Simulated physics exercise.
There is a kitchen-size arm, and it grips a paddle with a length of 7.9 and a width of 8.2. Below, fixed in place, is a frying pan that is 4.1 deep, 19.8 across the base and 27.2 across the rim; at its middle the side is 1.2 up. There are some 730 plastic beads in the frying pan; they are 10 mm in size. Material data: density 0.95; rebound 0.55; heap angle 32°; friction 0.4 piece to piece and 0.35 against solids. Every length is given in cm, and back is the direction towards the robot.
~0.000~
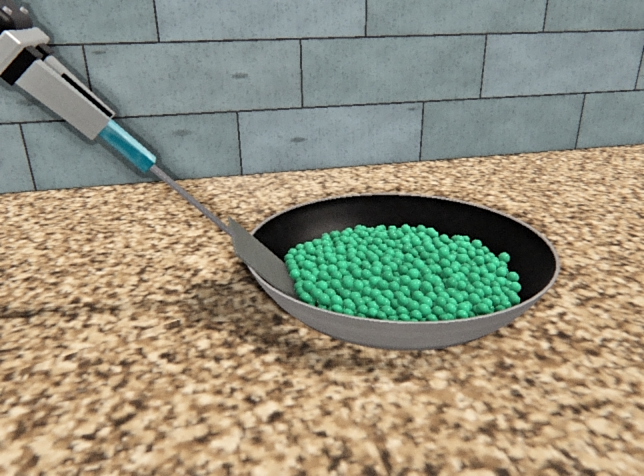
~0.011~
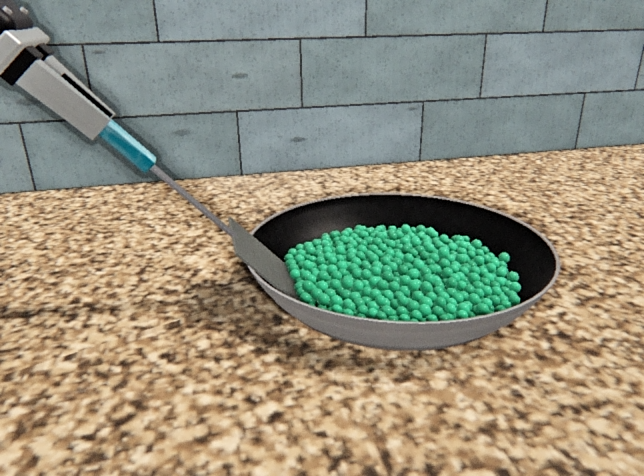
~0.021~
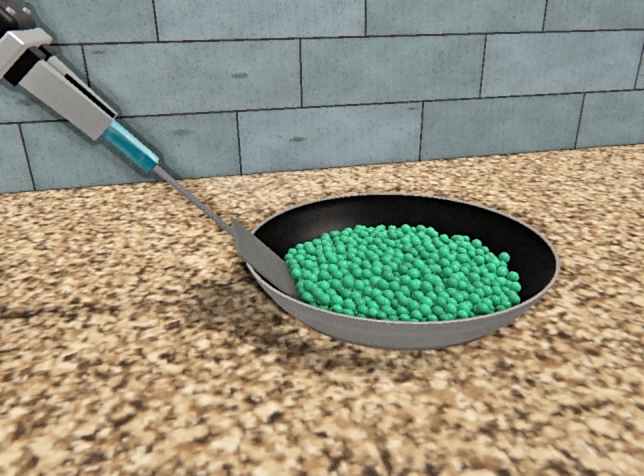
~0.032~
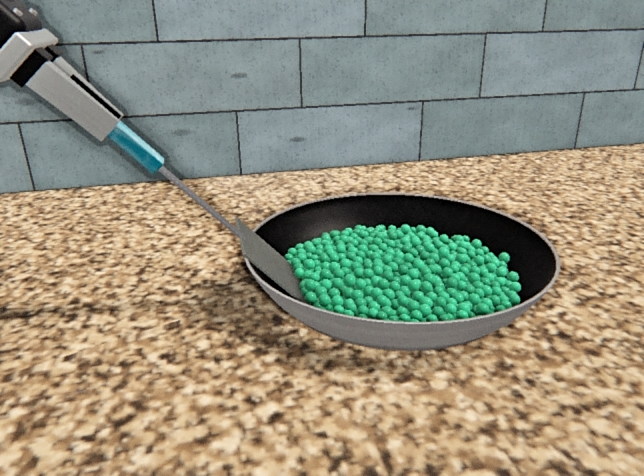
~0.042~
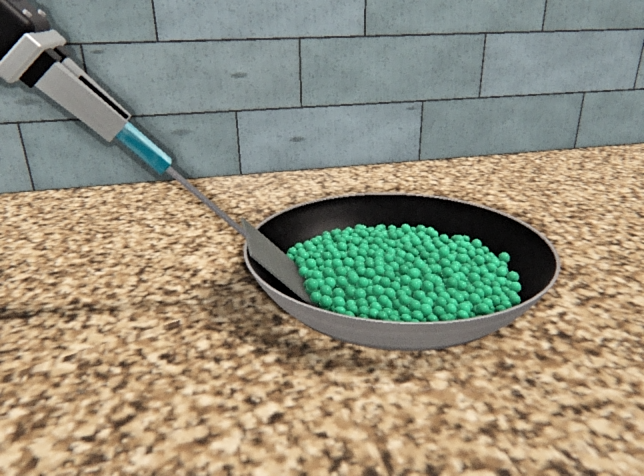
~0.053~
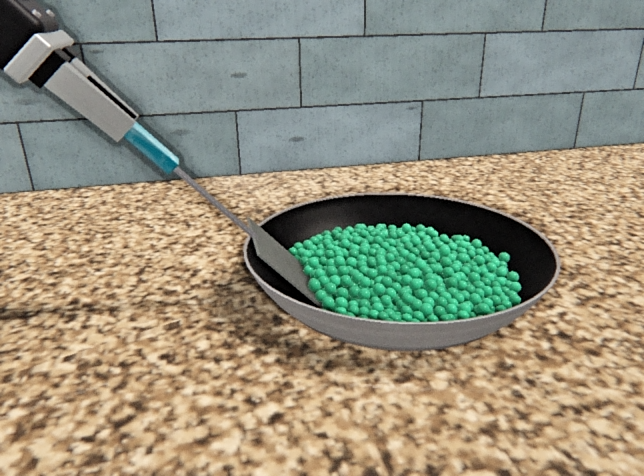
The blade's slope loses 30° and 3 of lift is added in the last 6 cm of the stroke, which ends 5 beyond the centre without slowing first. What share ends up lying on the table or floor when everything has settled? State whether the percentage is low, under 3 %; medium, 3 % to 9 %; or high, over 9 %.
The percentage is low.
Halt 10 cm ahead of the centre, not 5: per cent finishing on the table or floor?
Close to 5 per cent would end on the table or floor.
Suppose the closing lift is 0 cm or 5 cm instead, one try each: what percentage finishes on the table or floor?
First try about 0 %, second try about 0 %.
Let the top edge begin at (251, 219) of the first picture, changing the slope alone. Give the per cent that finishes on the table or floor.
Spill: Approx. 0 per cent.
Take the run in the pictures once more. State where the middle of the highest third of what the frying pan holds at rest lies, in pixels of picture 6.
Approximately at pixel (470, 252).
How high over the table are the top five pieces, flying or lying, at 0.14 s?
About 4 centimetres.
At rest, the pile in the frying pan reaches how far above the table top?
Roughly 4.5 centimetres.
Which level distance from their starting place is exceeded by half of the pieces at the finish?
About 3 cm.
After 0.14 s, sloping 48°, highest piece 4 above the table; 729 in the frying pan.
After 0.23 s, sloping 35°, highest piece 5 above the table; 729 in the frying pan.
After 0.47 s, sloping 18°, highest piece 4 above the table; 729 in the frying pan.
After 1.52 s, sloping 18°, highest piece 4 above the table; 729 in the frying pan.
At rest, 729 in the frying pan. That is 0 % on the table or floor.
